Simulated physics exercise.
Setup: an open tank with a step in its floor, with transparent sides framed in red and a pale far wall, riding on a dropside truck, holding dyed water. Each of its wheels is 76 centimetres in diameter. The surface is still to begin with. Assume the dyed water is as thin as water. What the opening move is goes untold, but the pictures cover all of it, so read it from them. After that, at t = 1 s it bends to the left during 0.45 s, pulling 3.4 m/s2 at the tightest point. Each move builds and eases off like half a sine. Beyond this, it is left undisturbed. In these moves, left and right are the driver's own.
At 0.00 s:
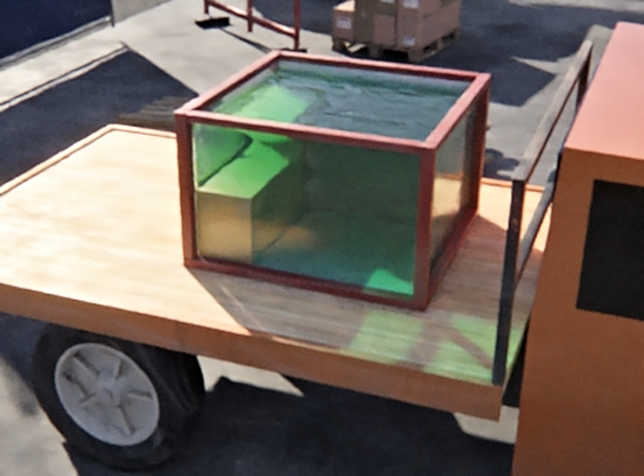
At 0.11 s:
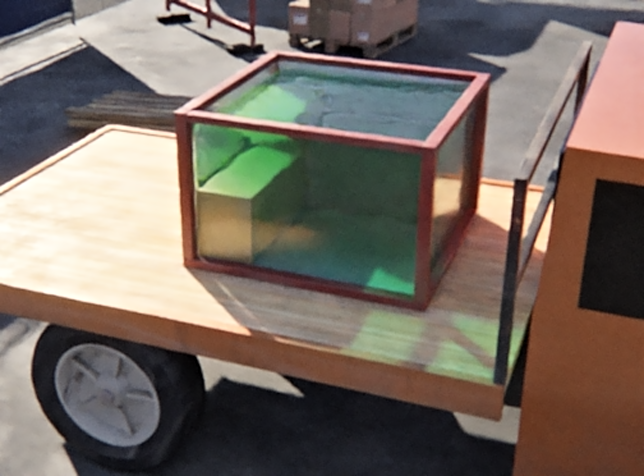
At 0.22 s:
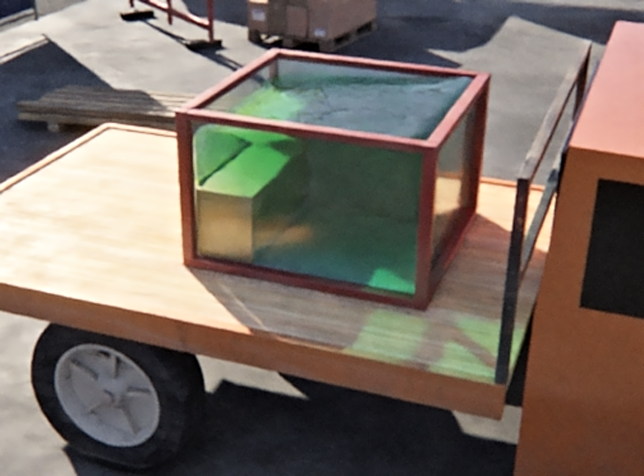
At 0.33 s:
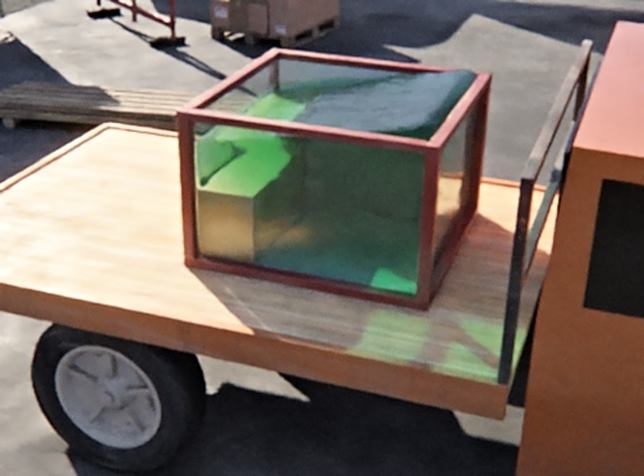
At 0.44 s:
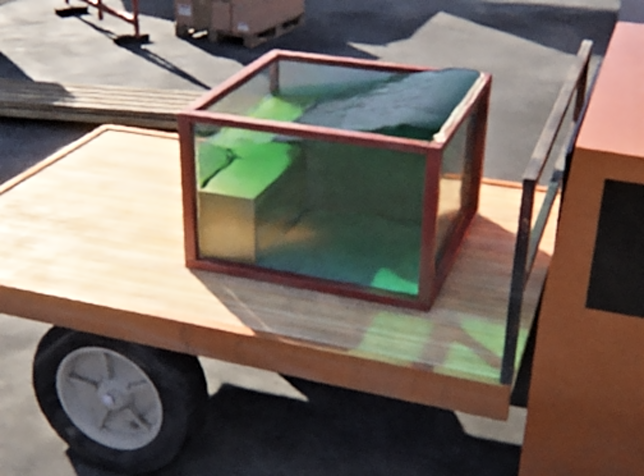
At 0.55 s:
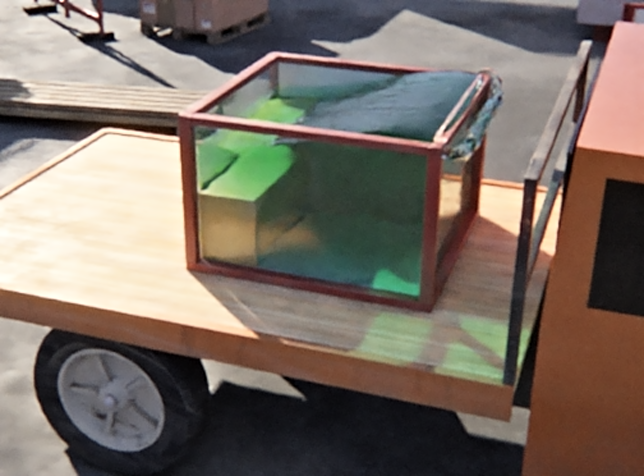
Green-tinted water in a red-framed tank on a truck heaps up toward the right end.
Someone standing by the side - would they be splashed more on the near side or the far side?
On the near side.
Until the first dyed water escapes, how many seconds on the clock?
It happens at some 0.8 s.
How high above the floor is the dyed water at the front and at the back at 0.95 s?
About 54 cm at the front, 68 cm at the back.
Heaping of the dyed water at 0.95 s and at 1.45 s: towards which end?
At the back, then the front.
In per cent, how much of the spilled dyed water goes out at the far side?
I'd put it at about 10 percent of what spills.
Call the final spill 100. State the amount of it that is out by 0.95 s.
Around 0 percent of it.
After 0.95 s it stands 68 cm high behind and 53 cm in front; 1 per cent has gone over the right end.
After 1.45 s it stands 57 cm high behind and 61 cm in front; 2 per cent has gone over the near side and the left end, a little elsewhere.
After 1.95 s it stands 57 cm high behind and 56 cm in front; 9 per cent has gone over the near side, a little elsewhere.
After 4.43 s 14 per cent has gone over the near side, a little elsewhere; the far side has passed 1 per cent and the near side 8.
